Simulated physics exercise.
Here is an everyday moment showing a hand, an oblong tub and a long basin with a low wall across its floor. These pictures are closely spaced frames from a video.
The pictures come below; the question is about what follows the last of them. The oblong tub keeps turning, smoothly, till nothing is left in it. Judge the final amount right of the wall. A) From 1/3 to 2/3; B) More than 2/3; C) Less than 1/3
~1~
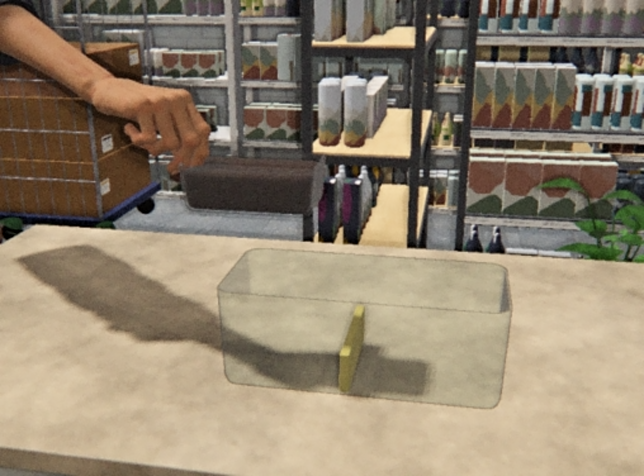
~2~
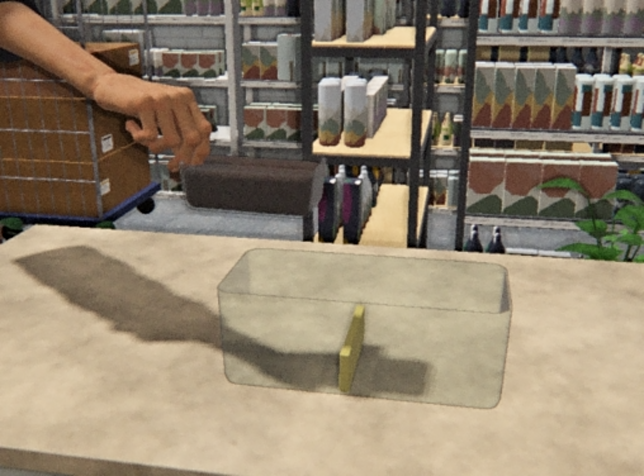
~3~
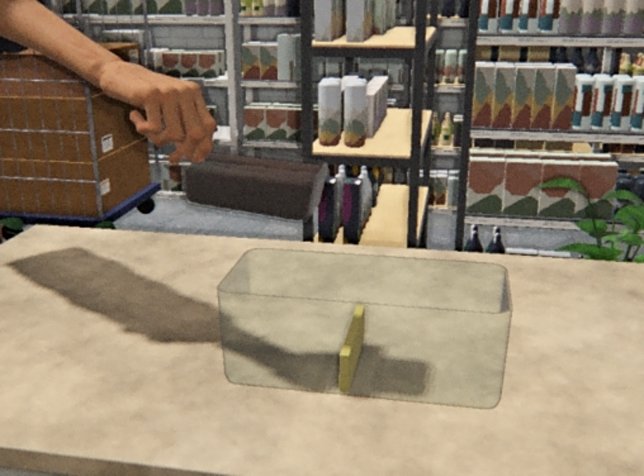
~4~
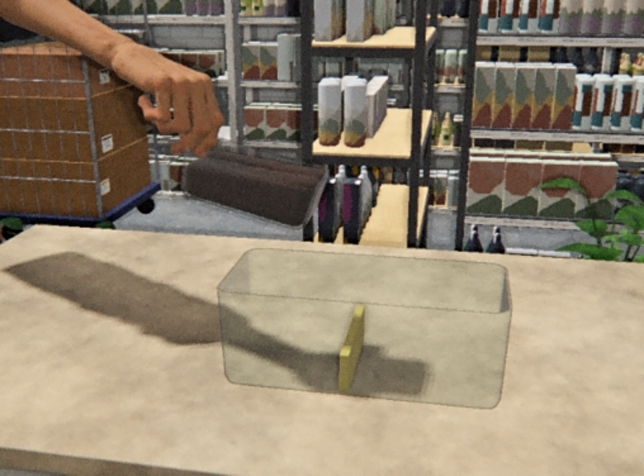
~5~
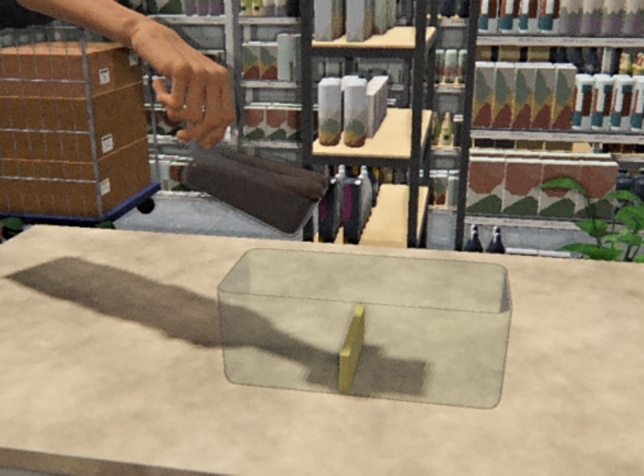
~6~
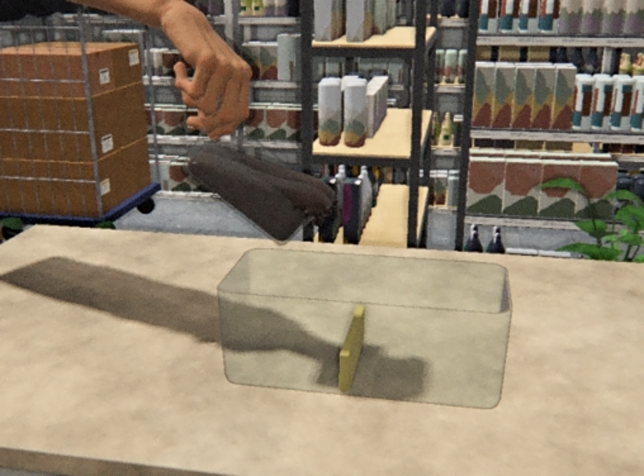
From 1/3 to 2/3.
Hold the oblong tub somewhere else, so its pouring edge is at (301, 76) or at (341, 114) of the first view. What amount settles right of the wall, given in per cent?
Roughly 60 % the first time and roughly 80 % the second.
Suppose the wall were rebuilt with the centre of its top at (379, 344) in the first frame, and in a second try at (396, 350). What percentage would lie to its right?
First try: Roughly 20 per cent; second try: 30 per cent.
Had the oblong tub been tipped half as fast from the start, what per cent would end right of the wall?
I'd say close to 70 per cent.
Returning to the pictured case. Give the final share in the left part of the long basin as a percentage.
It works out to around 45 percent.
A moment on, the oblong tub is tipped right over and 6 per cent is still to pour, 34 is left of the wall and 48 right of it.
Next, the oblong tub is tipped right over and 0 per cent is still to pour, 44 is left of the wall and 49 right of it.
Then the oblong tub is tipped right over and 0 per cent is still to pour, 45 is left of the wall and 52 right of it.
Later the oblong tub is tipped right over and 0 per cent is still to pour, 46 is left of the wall and 52 right of it.
At rest 46 per cent lies left of the wall, 52 right of it and 2 outside.
